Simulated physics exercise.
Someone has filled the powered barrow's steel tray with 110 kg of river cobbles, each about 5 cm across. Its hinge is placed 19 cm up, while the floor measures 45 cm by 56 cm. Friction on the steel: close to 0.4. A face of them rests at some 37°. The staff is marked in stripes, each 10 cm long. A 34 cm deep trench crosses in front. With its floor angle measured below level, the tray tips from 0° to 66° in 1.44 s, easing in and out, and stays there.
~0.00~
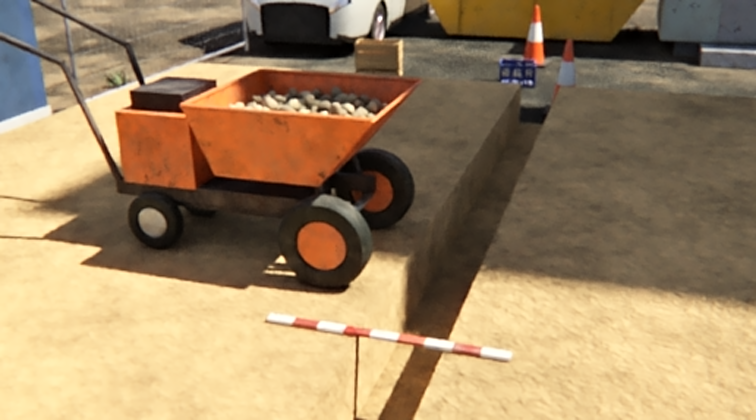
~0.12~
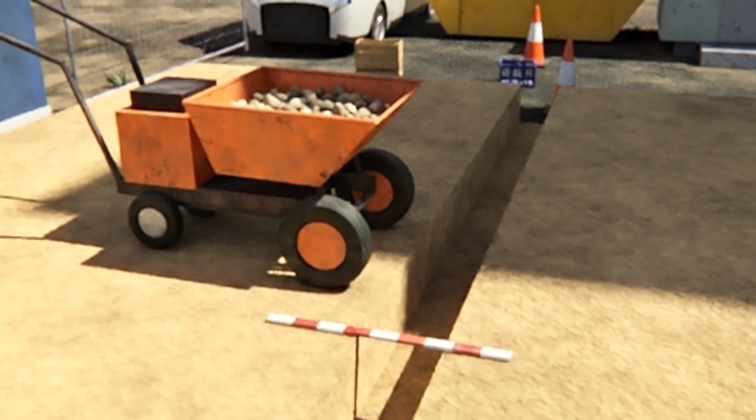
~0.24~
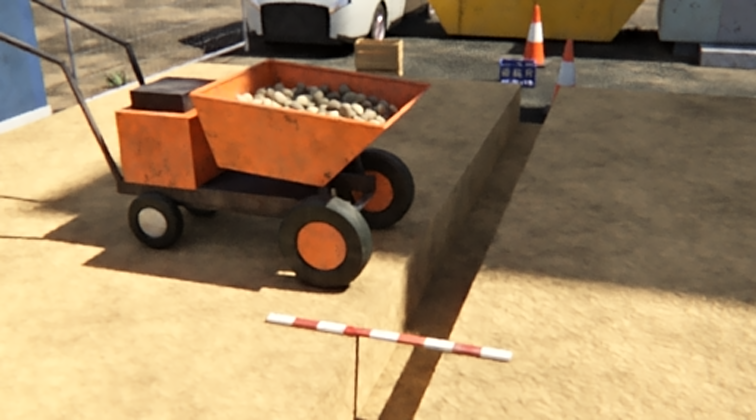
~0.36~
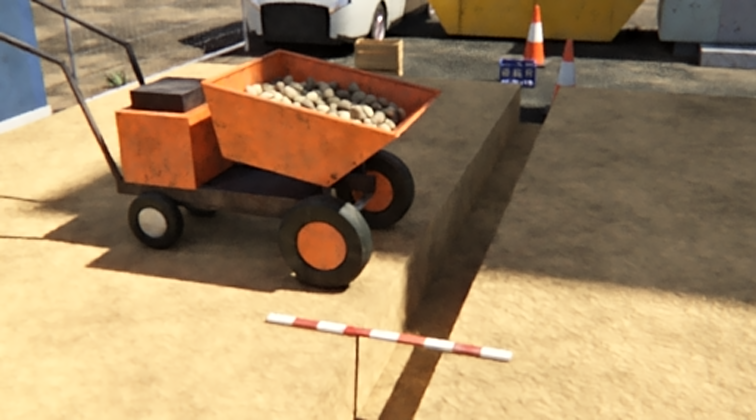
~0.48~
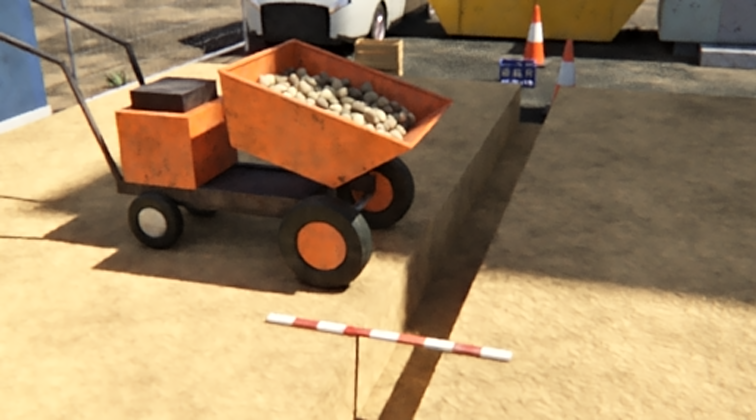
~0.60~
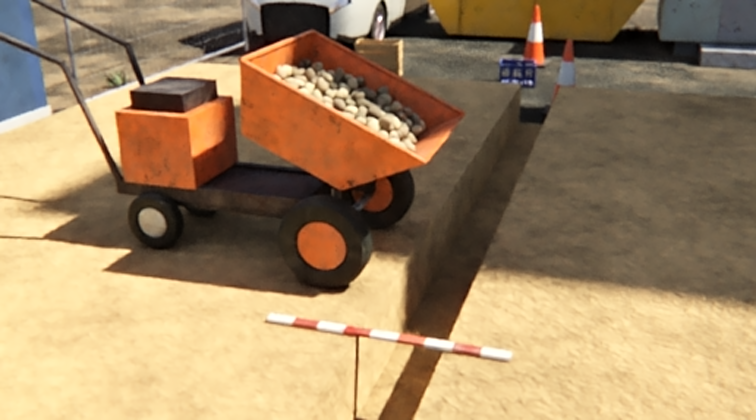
On a sunny dirt work site, beside a narrow trench with a red-and-white bar in front, an orange barrow's tray of rounded stones slowly tilted up at the back, leaning toward the right.
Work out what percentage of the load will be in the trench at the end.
It comes to roughly 24 percent of the load.
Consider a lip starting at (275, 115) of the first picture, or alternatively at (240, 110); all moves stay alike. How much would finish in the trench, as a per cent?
About 100 per cent first, then about 70 per cent.
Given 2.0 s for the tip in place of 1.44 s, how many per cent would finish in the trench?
Around 25 per cent would end in the trench.
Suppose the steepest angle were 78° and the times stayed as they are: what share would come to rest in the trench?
Roughly 5%.
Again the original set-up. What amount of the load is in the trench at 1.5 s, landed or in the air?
0 per cent or so by then.
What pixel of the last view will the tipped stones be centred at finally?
The middle should be near (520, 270).
After 1.1 s the floor is at 56°; 100 % in the tray; the foremost stones are at (461, 198).
After 1.5 s the floor is at 66°; 68 % in the tray, 32 % past the trench; the foremost stones are at (579, 266).
After 1.9 s the floor is at 66°; 36 % in the tray, 64 % past the trench; the foremost stones are at (665, 276).
After 3.8 s the floor is at 66°; 0 % in the tray, 24 % in the trench, 76 % past the trench; the foremost stones are at (717, 310).
